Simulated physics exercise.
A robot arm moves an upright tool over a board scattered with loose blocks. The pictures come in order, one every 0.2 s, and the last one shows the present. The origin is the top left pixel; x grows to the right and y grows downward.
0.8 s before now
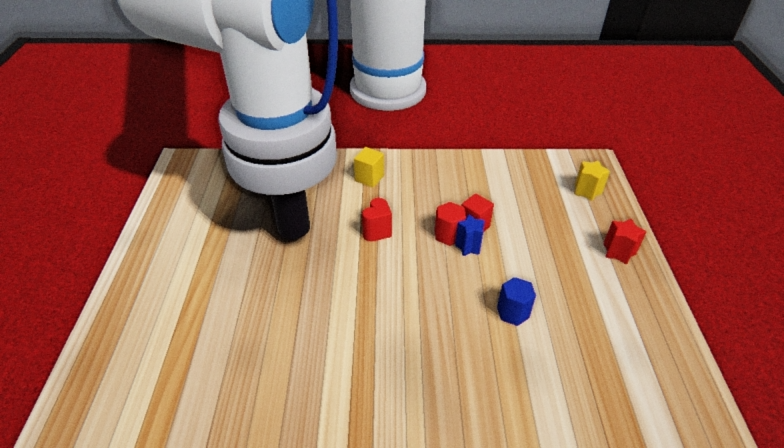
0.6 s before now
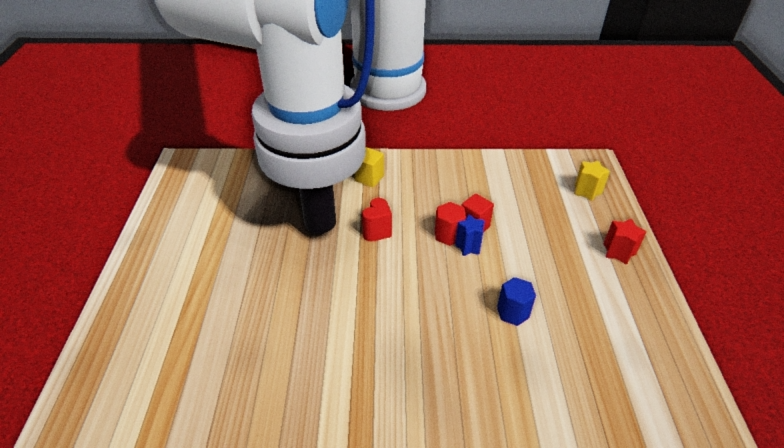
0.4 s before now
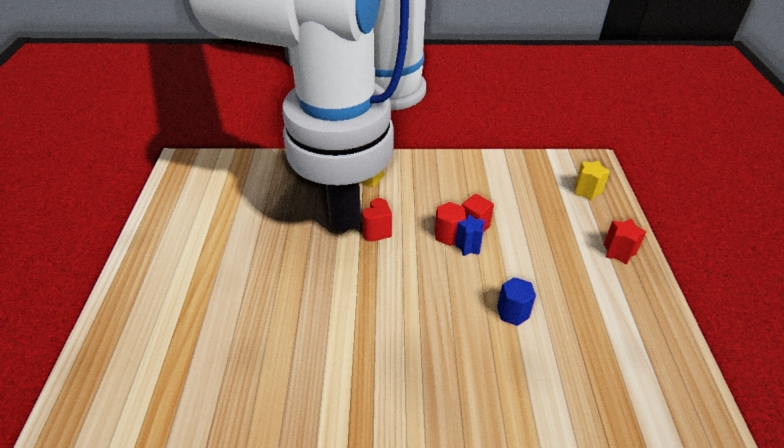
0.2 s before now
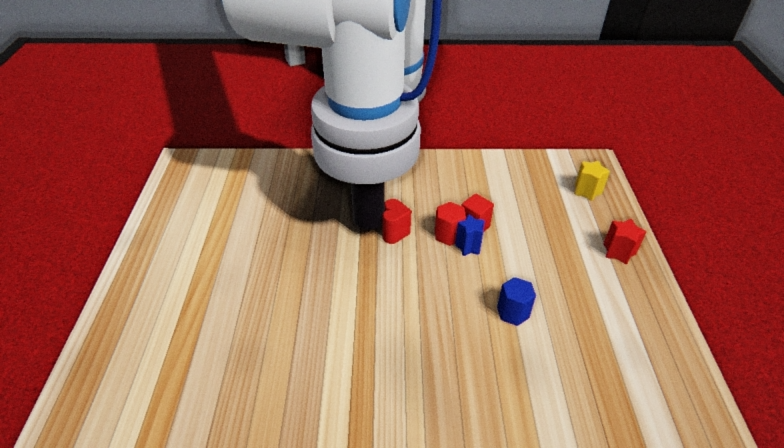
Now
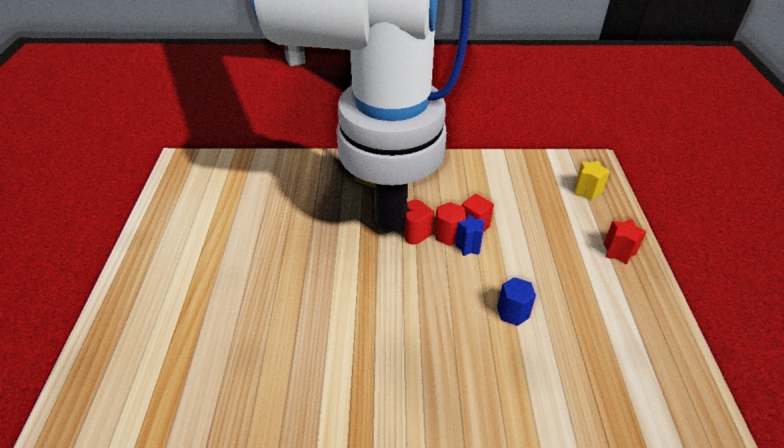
A robot arm sliding its black tool rightward across a wooden board, then pushing a red block toward a small cluster of blocks.
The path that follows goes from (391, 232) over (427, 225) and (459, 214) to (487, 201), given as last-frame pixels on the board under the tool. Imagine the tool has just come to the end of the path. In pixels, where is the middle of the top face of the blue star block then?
The blue star block ends near (491, 231).
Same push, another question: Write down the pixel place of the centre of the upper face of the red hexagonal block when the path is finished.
Roughly at (502, 215).
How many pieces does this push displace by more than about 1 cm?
My best guess is that three blocks or more move over 1 cm.
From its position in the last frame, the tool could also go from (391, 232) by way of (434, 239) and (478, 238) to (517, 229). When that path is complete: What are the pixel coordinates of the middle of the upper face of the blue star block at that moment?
For the centre of its top, I'd go with (521, 240).
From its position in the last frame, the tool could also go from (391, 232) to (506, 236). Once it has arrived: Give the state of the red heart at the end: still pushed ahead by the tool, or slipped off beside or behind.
It keeps leading.
The first path, step by step. One third of the way, tool at (428, 213); red heart at (455, 204); red hexagonal block at (483, 212), turned 40° clockwise; blue star block at (488, 230), turned 45° clockwise; red square piece at (501, 198).
Two thirds of the way, tool at (460, 202); red heart at (488, 198), turned 30° clockwise; red hexagonal block at (501, 215), turned 75° clockwise; blue star block at (491, 231), turned 65° clockwise; red square piece at (516, 197), turned 35° anticlockwise.
At the end, tool at (489, 190); red heart at (500, 196), turned 60° clockwise; red hexagonal block at (502, 215), turned 85° clockwise; blue star block at (491, 231), turned 65° clockwise; red square piece at (526, 199), turned 35° anticlockwise.
